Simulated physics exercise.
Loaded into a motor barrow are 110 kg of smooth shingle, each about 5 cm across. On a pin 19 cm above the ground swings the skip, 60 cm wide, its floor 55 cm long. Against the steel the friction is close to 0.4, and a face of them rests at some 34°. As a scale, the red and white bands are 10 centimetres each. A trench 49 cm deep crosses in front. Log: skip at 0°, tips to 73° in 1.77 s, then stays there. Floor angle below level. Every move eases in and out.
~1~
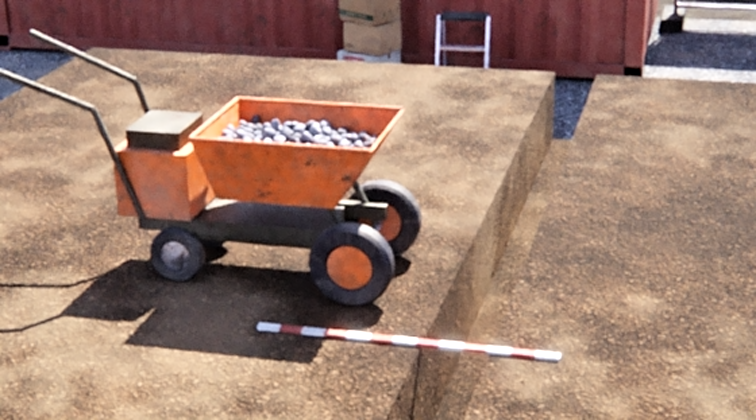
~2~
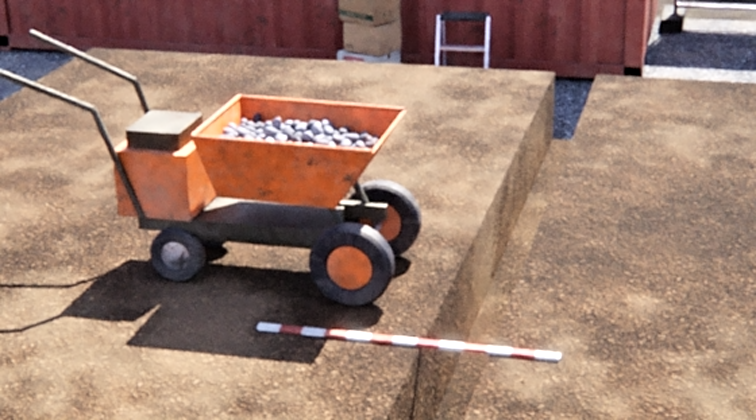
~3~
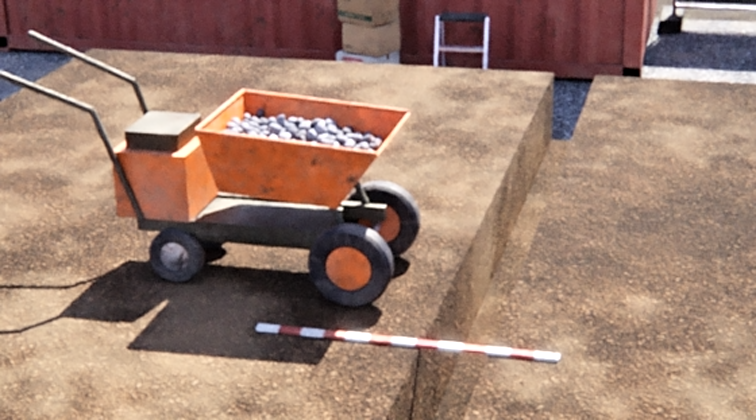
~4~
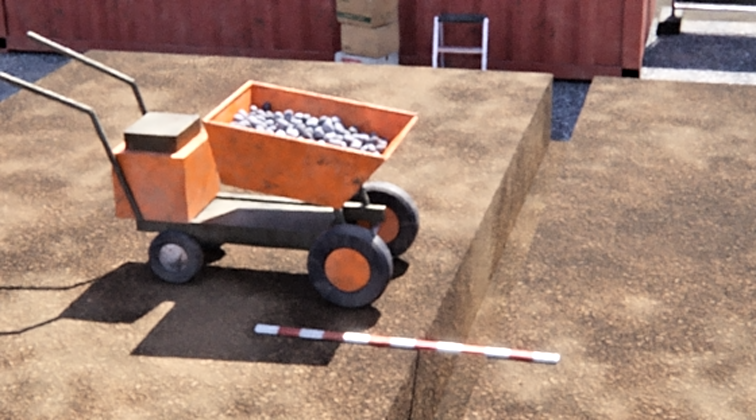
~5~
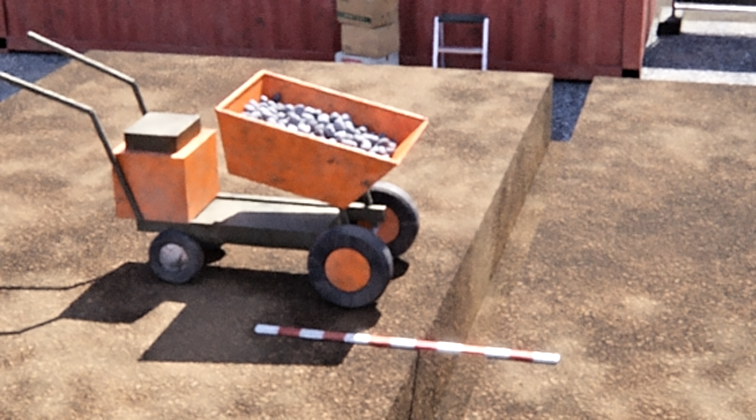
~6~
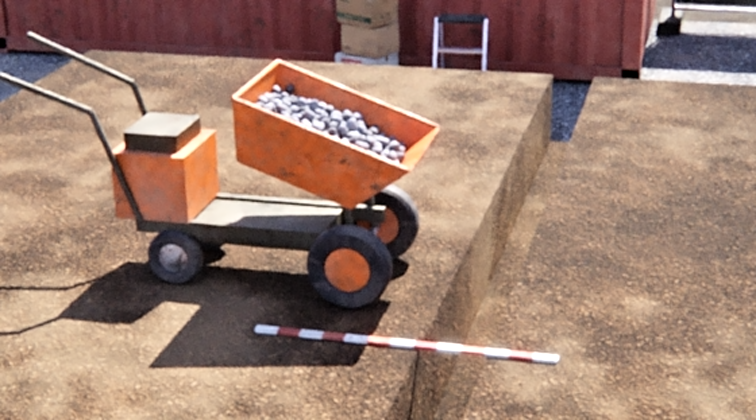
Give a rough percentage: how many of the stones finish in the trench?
40 %.
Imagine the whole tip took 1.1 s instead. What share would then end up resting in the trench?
My guess is near 30 percent.
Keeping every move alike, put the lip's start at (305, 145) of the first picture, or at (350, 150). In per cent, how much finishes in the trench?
That gives roughly 100 per cent and roughly 60 per cent.
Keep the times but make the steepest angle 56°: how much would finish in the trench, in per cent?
About 25%.
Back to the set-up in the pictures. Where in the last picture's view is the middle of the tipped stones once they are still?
(537, 293).
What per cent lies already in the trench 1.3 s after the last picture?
About 10 per cent by then.
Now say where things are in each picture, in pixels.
In the first picture, the skip is at 0°, its lip at (370, 151); the top of the load is at (289, 130).
The second picture shows lip at (372, 152), floor tilted 1°, highest stones at (291, 129).
In the third picture, the skip is at 4°, its lip at (377, 155); the top of the load is at (289, 127).
In the fourth picture, the skip is at 8°, its lip at (385, 159); the top of the load is at (267, 120).
The fifth picture shows lip at (396, 164), floor tilted 13°, highest stones at (269, 108).
The sixth picture shows lip at (409, 171), floor tilted 19°, highest stones at (277, 99).
Then, 0.7 s after the last picture the floor is at 62°, 100 % in the skip; the foremost stones are at (494, 219).
Then, 1.3 s after the last picture the floor is at 73°, 40 % in the skip, 9 % in the trench, 51 % past the trench; the foremost stones are at (656, 303).
Then, 1.6 s after the last picture the floor is at 73°, 18 % in the skip, 19 % in the trench, 63 % past the trench; the foremost stones are at (747, 307).
Then, 3.6 s after the last picture the floor is at 73°, 0 % in the skip, 40 % in the trench, 60 % past the trench; the foremost stones are past the picture's edge.
